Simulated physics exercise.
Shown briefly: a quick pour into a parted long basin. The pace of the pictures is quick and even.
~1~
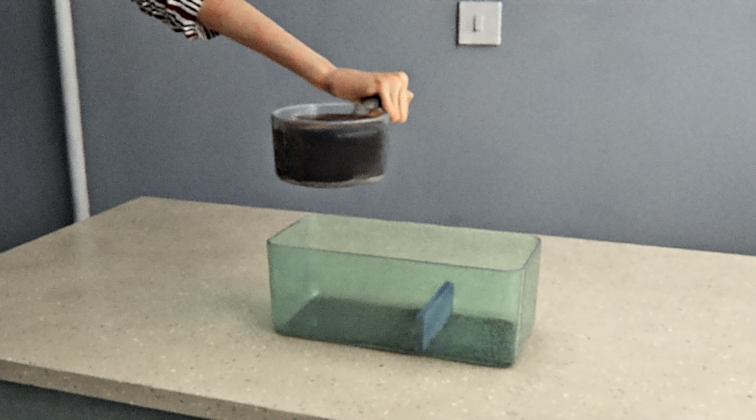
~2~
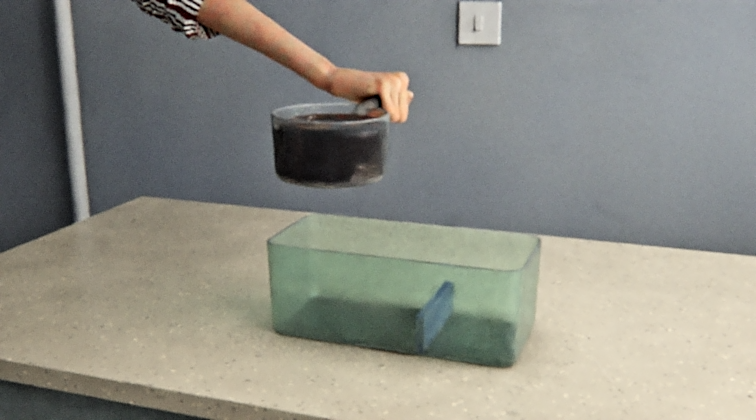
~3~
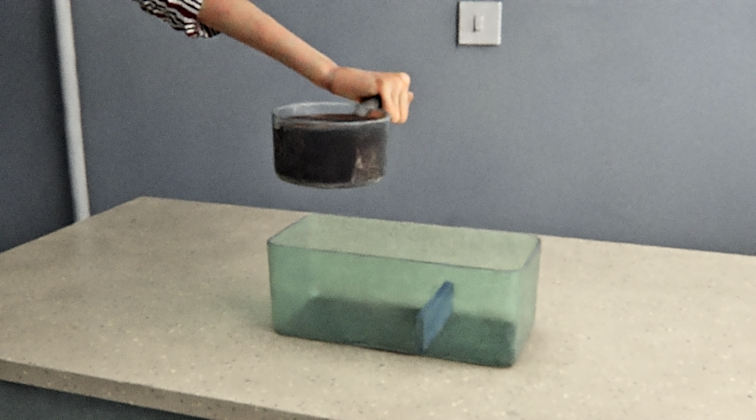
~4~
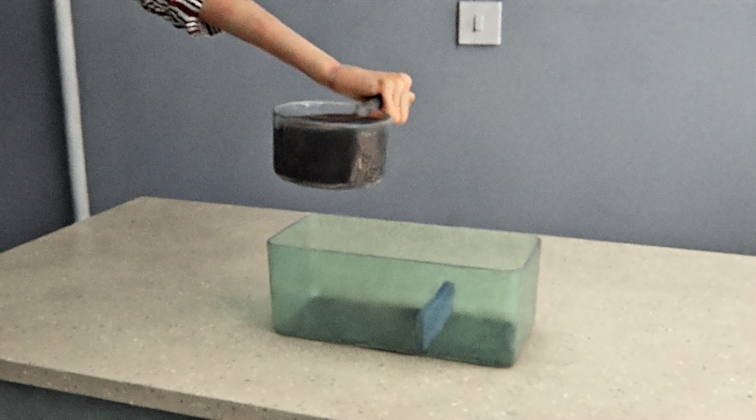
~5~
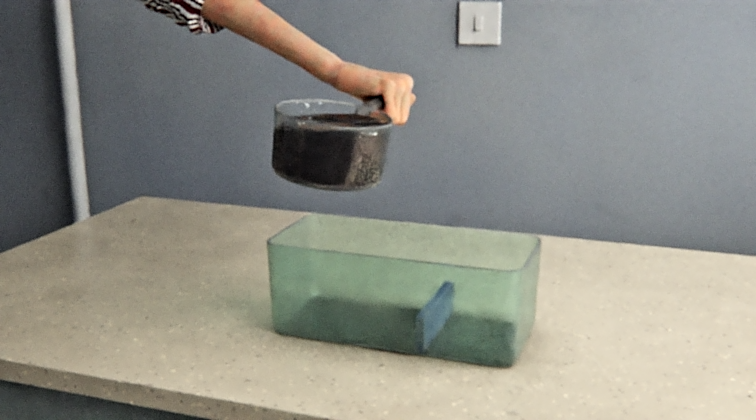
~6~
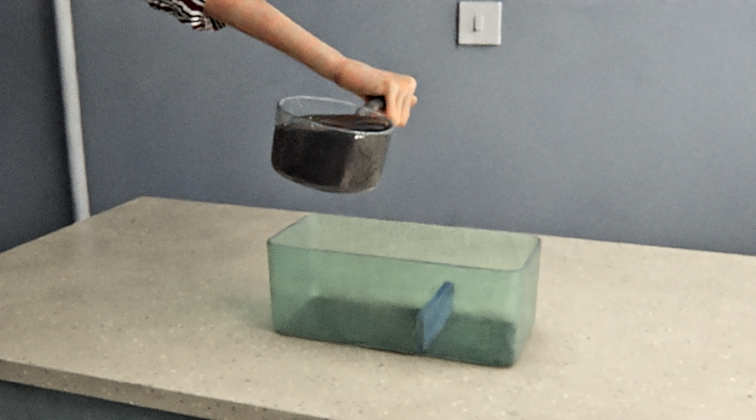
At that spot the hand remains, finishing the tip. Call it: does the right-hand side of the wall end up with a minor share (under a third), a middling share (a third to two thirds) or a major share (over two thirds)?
The right side gets a middling share.
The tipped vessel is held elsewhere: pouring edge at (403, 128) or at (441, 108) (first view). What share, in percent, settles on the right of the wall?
Roughly 65 per cent, then roughly 70 per cent.
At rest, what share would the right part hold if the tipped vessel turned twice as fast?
It comes to near 35 per cent.
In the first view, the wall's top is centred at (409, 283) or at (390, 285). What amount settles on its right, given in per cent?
It works out to around 80 per cent for the first and around 95 per cent for the second.
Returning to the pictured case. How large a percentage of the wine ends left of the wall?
45 % or thereabouts.
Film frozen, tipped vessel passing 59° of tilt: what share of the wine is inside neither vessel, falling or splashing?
Estimated at 20 per cent or so.
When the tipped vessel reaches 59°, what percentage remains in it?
60 %.
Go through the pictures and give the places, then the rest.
In the first frame, it leans 0°; its right rim is at (385, 118); the wine meets the walls at (282, 119) and (385, 125); the long basin's rim runs from (288, 229) to (533, 255); the wall's top is at (436, 299).
In the second frame, it leans 1°; its right rim is at (385, 118); the wine meets the walls at (282, 119) and (385, 126).
In the third frame, it leans 2°; its right rim is at (386, 120); the wine meets the walls at (283, 119) and (385, 126).
In the fourth frame, it leans 5°; its right rim is at (387, 123); the wine meets the walls at (284, 119) and (386, 127).
In the fifth frame, it leans 8°; its right rim is at (388, 127); the wine meets the walls at (285, 120) and (388, 127).
In the sixth frame, it leans 13°; its right rim is at (390, 132); the wine meets the walls at (285, 120) and (390, 128).
A moment on, the tilt is 59° and 61 per cent is still to pour, 4 is left of the wall and 12 right of it.
Next, the tilt is 88° and 17 per cent is still to pour, 21 is left of the wall and 54 right of it.
Then the tilt is 95° and 3 per cent is still to pour, 41 is left of the wall and 54 right of it.
Later the tilt is 95° and 0 per cent is still to pour, 44 is left of the wall and 55 right of it.
Finally, 45 per cent lies left of the wall, 55 right of it and 0 outside.
